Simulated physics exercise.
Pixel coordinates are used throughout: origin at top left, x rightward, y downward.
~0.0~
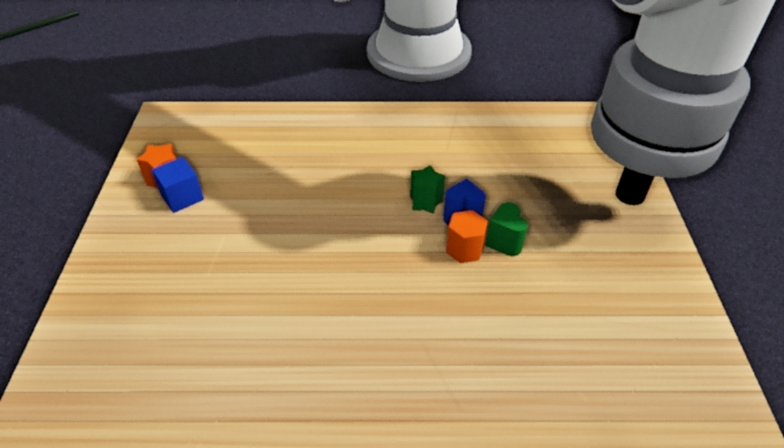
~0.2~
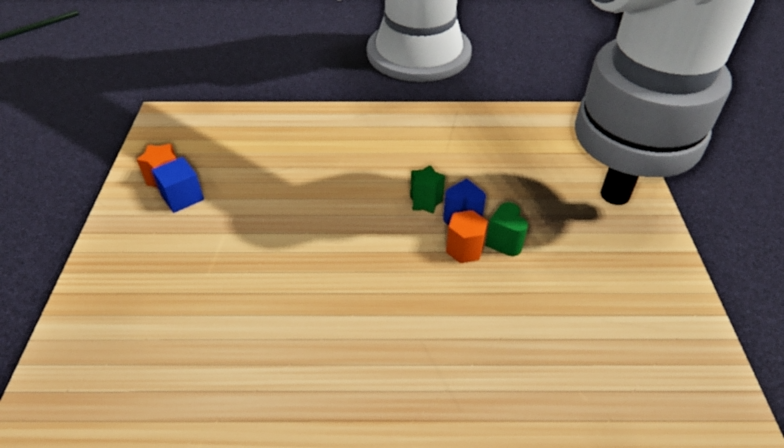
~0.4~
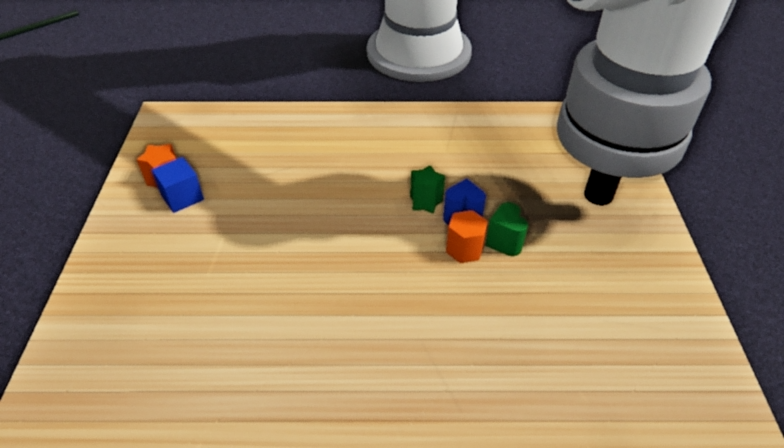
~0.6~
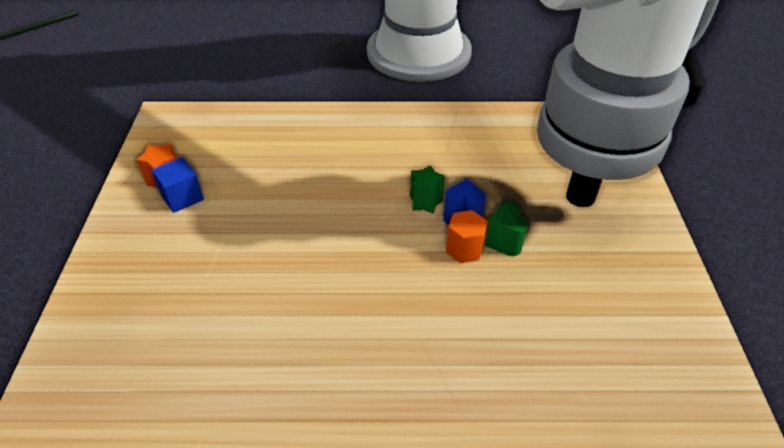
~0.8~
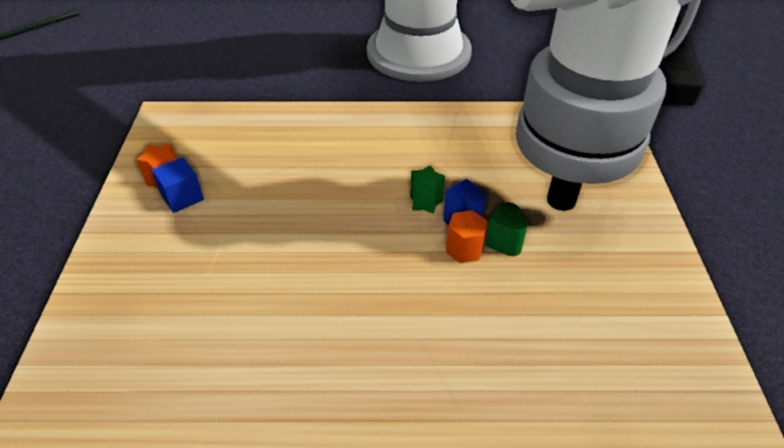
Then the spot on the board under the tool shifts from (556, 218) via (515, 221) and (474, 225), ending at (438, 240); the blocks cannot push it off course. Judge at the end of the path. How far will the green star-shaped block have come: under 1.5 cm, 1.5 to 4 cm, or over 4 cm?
That block covers short of 1.5 cm.
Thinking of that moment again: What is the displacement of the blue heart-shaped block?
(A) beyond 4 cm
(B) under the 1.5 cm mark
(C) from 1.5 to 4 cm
That would be A.
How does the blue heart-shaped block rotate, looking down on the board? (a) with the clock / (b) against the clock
The correct letter is a.
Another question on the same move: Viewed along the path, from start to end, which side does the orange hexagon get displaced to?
It gets pushed left.
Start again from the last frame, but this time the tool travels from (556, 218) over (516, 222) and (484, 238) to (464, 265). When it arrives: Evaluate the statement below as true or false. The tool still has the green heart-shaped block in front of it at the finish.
Answer: False.
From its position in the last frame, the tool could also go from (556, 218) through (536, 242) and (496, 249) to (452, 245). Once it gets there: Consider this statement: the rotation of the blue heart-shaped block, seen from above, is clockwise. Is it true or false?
True.
On the path given first. One third of the way, tool at (518, 204); nothing pushed yet.
Two thirds of the way, tool at (475, 208); green star-shaped block at (421, 175), turned 25° clockwise; blue heart-shaped block at (442, 191), turned 15° clockwise; orange hexagon at (465, 225), turned 15° clockwise; green heart-shaped block at (499, 220), turned 65° anticlockwise.
At the end, tool at (439, 223); green star-shaped block at (417, 173), turned 55° clockwise; blue heart-shaped block at (418, 197), turned 70° clockwise; orange hexagon at (458, 236), turned 20° anticlockwise; green heart-shaped block at (499, 220), turned 65° anticlockwise.
